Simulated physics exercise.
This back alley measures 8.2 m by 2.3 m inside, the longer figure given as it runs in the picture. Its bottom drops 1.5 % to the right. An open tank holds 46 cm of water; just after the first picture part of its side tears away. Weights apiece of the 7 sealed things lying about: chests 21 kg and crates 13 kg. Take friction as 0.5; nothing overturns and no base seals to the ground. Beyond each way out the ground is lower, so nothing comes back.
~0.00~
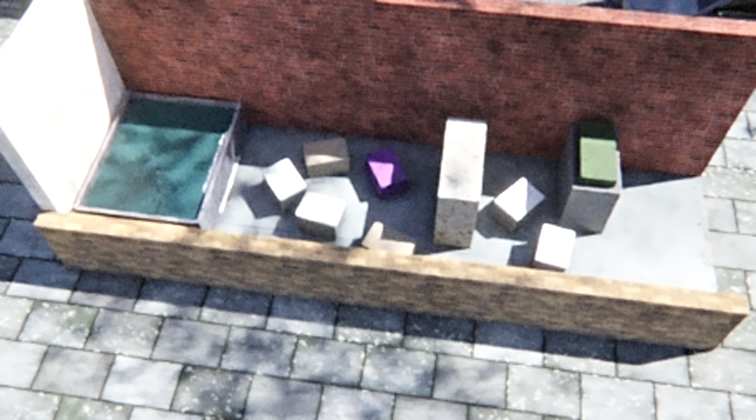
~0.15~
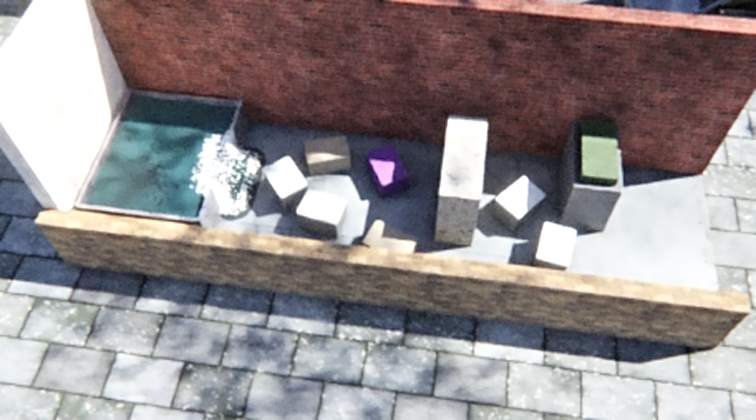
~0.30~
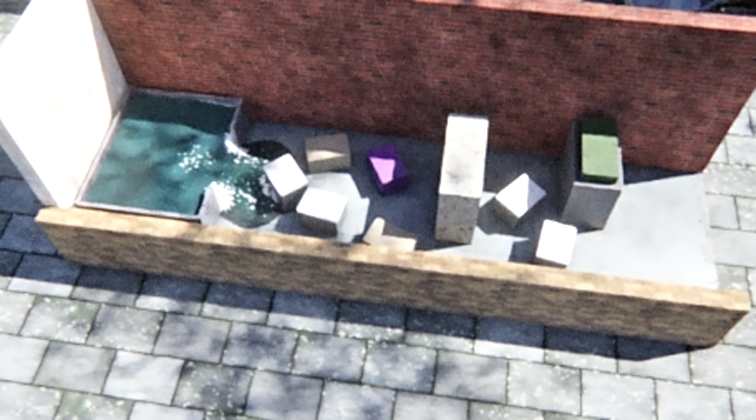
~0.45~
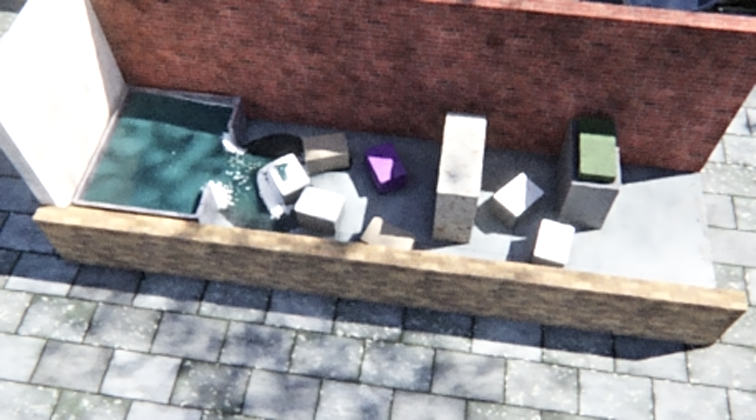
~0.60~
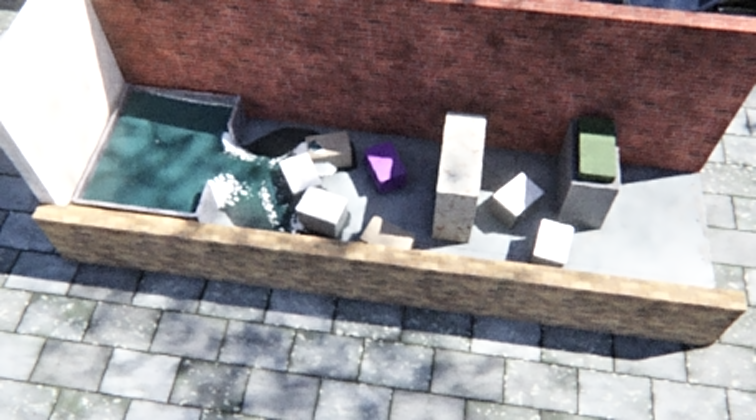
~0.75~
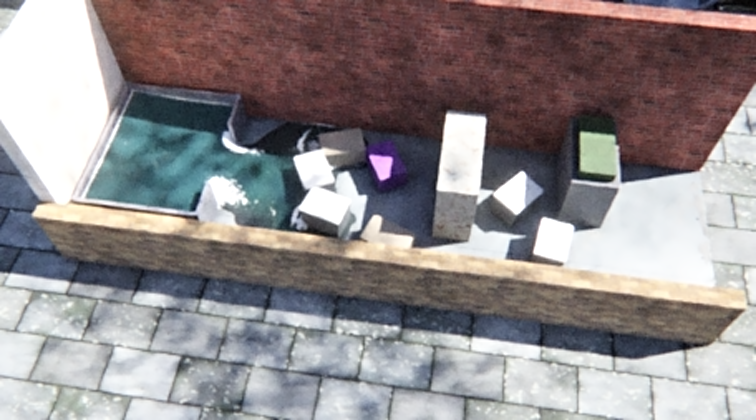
The clip shows a walled alley with an open tank of water at the left; water bursts through the tank's right side, spreads rightward around scattered boxes, and nudges the nearest few while the purple crate barely moves.
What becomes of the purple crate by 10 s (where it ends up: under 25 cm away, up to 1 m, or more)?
Purple crate is nudged along.
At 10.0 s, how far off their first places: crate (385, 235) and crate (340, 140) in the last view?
In that order: 300 cm, 100 cm.
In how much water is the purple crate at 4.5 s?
Roughly 14 cm.
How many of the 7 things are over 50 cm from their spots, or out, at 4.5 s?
I count 6.
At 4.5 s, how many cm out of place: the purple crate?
About 60 cm.
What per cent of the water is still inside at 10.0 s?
Some 84 per cent remains.
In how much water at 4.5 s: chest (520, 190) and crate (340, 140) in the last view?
About 7 and 17 cm.
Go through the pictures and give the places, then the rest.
The purple crate at (386, 166), on the bottom; water covers 3.1 m2; 0 of 7 have shifted, in the first frame.
The purple crate at (387, 164), on the bottom; water covers 3.6 m2; 0 of 7 have shifted, in the second frame.
The purple crate at (388, 162) rests on the ground; water covers 4.1 m2; 0 of 7 have shifted, in the third frame.
The purple crate at (386, 161), on the bottom; water covers 4.7 m2; 1 of 7 have shifted, in the fourth frame.
The purple crate at (385, 161) rests on the ground; water covers 5.3 m2; 1 of 7 have shifted, in the fifth frame.
The purple crate at (386, 159), on the bottom; water covers 5.9 m2; 3 of 7 have shifted, in the sixth frame.
After 2.0 s the purple crate is near (427, 159), 0.6 m from its start, afloat; 0 of 7 are out; 3 afloat.
After 4.5 s the purple crate is near (428, 138), 0.7 m from its start, afloat; 0 of 7 are out; 4 afloat.
After 7.0 s the purple crate is near (428, 140), 0.7 m from its start, afloat; 0 of 7 are out; 4 afloat.
After 10.0 s the purple crate is near (428, 140), 0.7 m from its start, afloat; 0 of 7 are out; 3 afloat.
